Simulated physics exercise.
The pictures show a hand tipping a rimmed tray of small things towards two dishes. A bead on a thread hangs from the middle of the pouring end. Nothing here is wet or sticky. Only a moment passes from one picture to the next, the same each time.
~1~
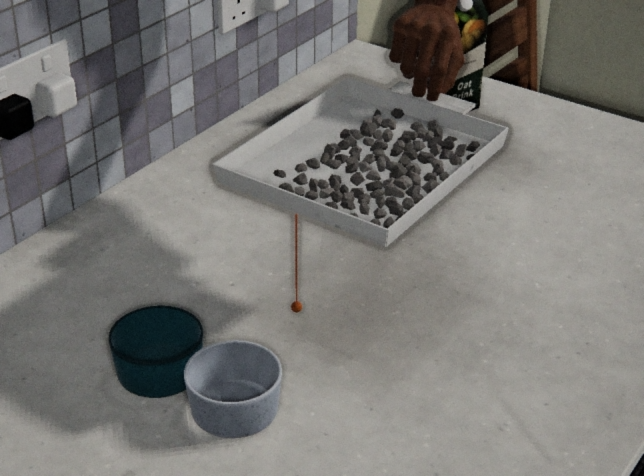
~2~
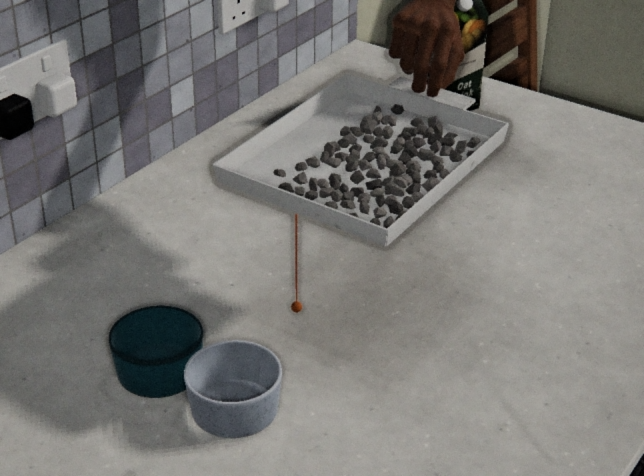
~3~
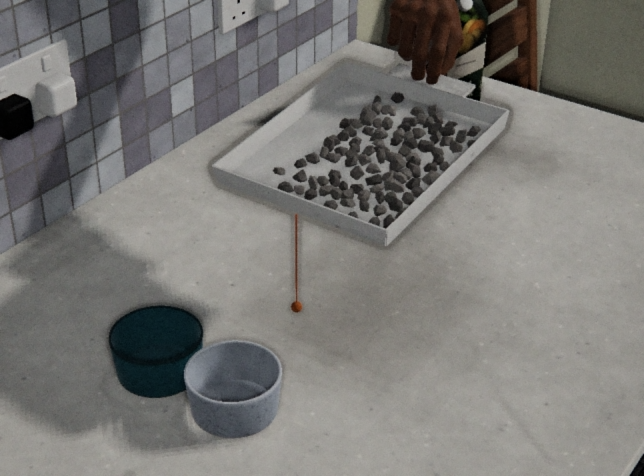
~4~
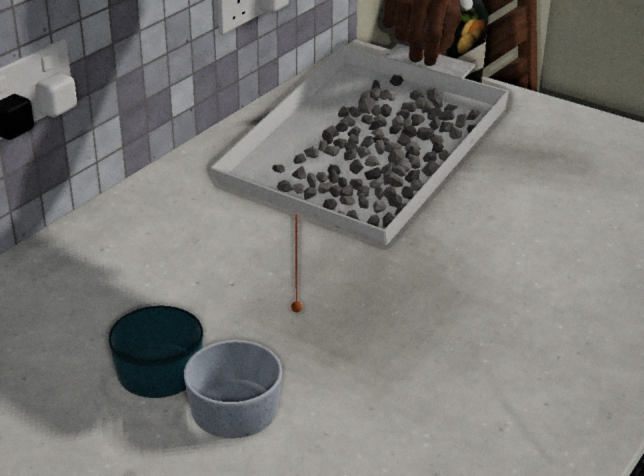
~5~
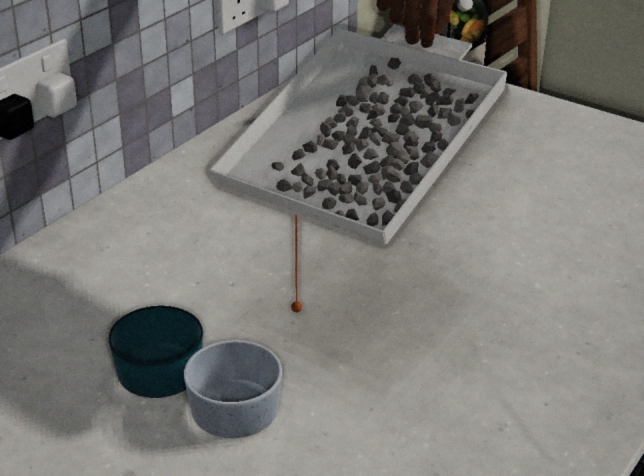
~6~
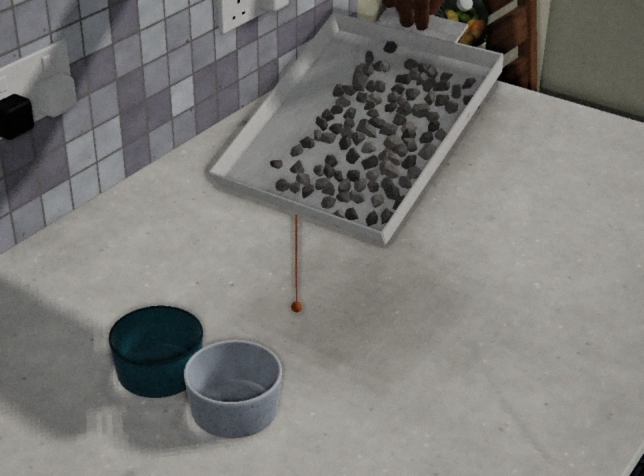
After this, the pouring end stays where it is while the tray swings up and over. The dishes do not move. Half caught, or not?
Caught overall: Only the smaller part.
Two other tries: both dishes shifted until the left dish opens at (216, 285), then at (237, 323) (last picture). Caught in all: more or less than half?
One: Less than half. Two: Over half.
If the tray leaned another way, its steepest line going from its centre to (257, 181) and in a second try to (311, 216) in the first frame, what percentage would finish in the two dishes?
In turn 0 and 20 in a hundred.
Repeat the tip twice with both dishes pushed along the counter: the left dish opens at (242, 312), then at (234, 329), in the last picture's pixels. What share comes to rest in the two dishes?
Near 50 % and 80 %.
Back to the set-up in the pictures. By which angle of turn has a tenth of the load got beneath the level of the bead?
Near 85 degrees.
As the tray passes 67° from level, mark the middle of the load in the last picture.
Roughly at (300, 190).
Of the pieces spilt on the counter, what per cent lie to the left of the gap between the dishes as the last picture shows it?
Near 10 %.
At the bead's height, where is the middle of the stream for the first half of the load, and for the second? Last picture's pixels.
Early half (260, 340), late half (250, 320).
Just after the last frame, tray tipped steeply; almost all on the tray; just a few in the air.
A moment on, tray tipped past a quarter turn; roughly a third on the tray; about a tenth in the right dish; about a tenth in the left dish; roughly a third outside both; roughly a quarter in the air.
Further on, tray tipped past a quarter turn; roughly a quarter in the right dish; about a tenth in the left dish; the larger part outside both.
When it is over, tray tipped past a quarter turn; roughly a quarter in the right dish; about a tenth in the left dish; the larger part outside both.
